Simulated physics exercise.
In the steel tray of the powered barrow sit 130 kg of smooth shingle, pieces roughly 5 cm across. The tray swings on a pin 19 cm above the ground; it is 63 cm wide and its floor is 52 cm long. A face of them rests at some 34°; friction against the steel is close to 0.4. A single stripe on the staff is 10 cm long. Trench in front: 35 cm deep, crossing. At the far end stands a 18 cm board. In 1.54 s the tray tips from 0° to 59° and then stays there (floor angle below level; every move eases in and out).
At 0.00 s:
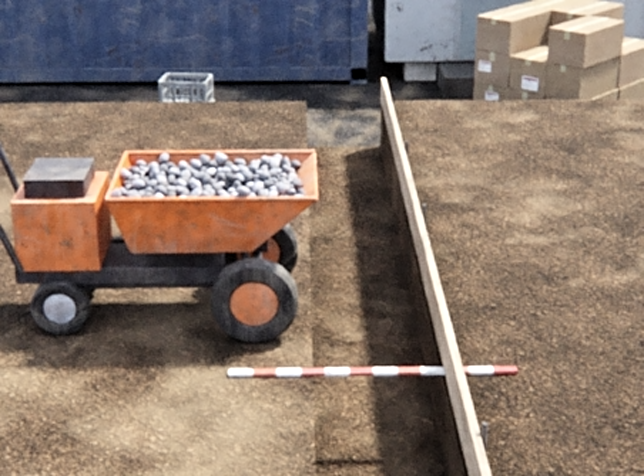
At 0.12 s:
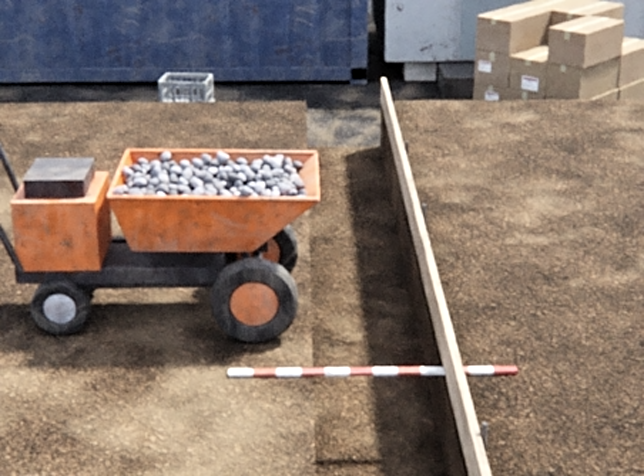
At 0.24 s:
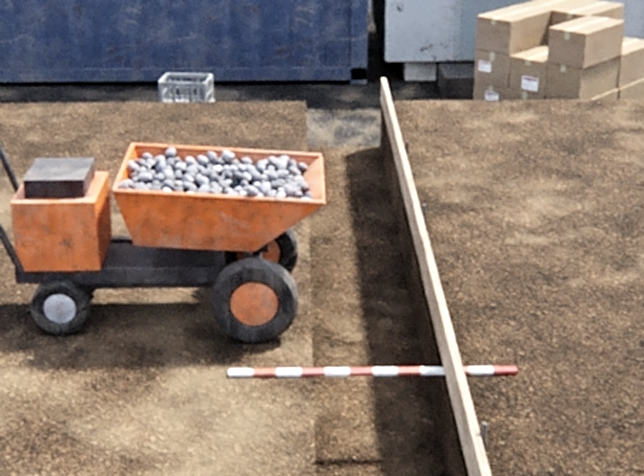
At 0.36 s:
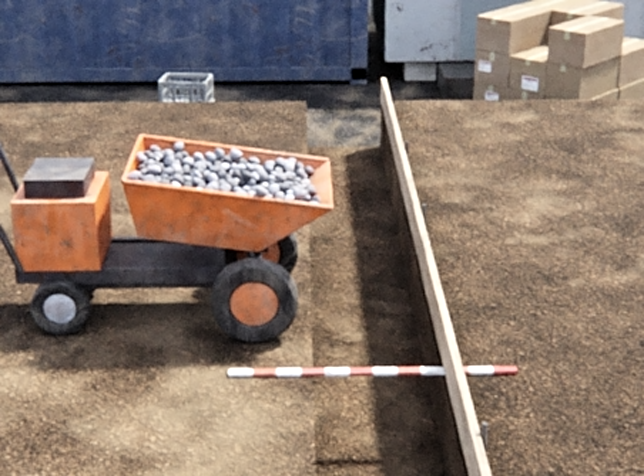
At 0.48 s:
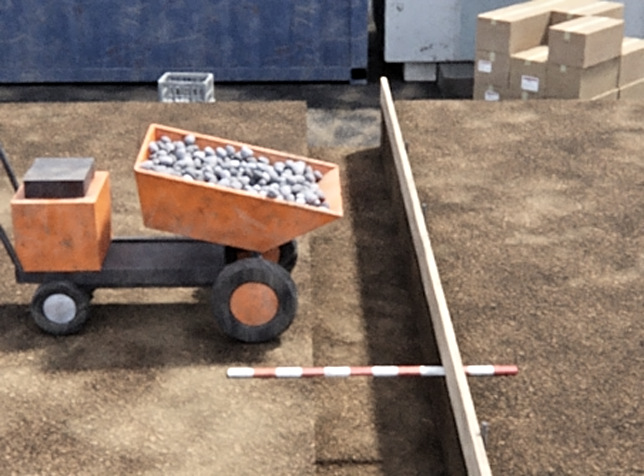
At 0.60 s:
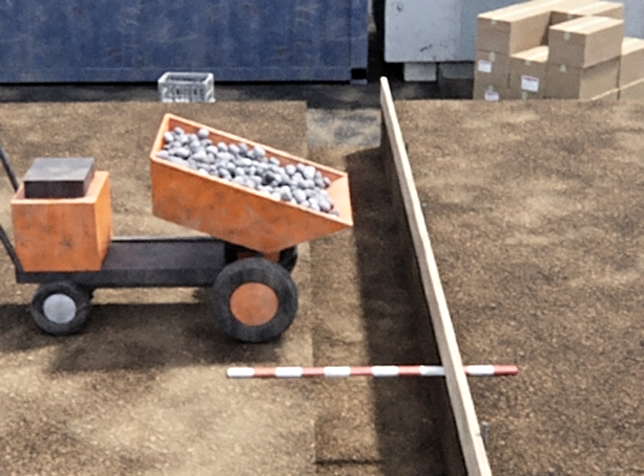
The orange tray on a small powered barrow, heaped with smooth grey stones, tilted steadily down to the right, its left end rising, while the wheels stayed still beside a trench and a long board.
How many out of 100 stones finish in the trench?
About 96 of them.
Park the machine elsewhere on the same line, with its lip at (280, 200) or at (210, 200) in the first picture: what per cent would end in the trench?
Roughly 100 per cent, then 95 per cent.
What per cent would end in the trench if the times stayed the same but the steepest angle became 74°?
Share in trench: Approx. 100%.
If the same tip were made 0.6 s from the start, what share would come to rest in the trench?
It would come to roughly 85 per cent.
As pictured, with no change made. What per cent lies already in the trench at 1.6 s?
I'd say near 45 per cent at that time.
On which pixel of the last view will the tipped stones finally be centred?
Around (392, 367).
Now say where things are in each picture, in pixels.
Lip at (317, 199), floor tilted 0°, highest stones at (227, 167), in the first picture.
The tray is at 1°, its lip at (319, 200); the top of the load is at (198, 166); the stones move at 0.1 m/s on average, in the second picture.
Lip at (324, 203), floor tilted 4°, highest stones at (172, 165); the stones move at 0.2 m/s on average, in the third picture.
Lip at (332, 208), floor tilted 8°, highest stones at (155, 158); the stones move at 0.3 m/s on average, in the fourth picture.
Lip at (342, 216), floor tilted 14°, highest stones at (161, 150); the stones move at 0.4 m/s on average, in the fifth picture.
Lip at (351, 225), floor tilted 20°, highest stones at (173, 141); the stones move at 0.4 m/s on average, in the sixth picture.
After 1.2 s the floor is at 50°; 99 % in the tray, 1 % in the trench; the foremost stones are at (382, 251).
After 1.6 s the floor is at 59°; 50 % in the tray, 47 % in the trench, 2 % past the trench; the foremost stones are at (459, 279).
After 2.0 s the floor is at 59°; 22 % in the tray, 74 % in the trench, 4 % past the trench; the foremost stones are at (531, 309).
After 3.9 s the floor is at 59°; 0 % in the tray, 96 % in the trench, 4 % past the trench; the foremost stones are at (566, 311).
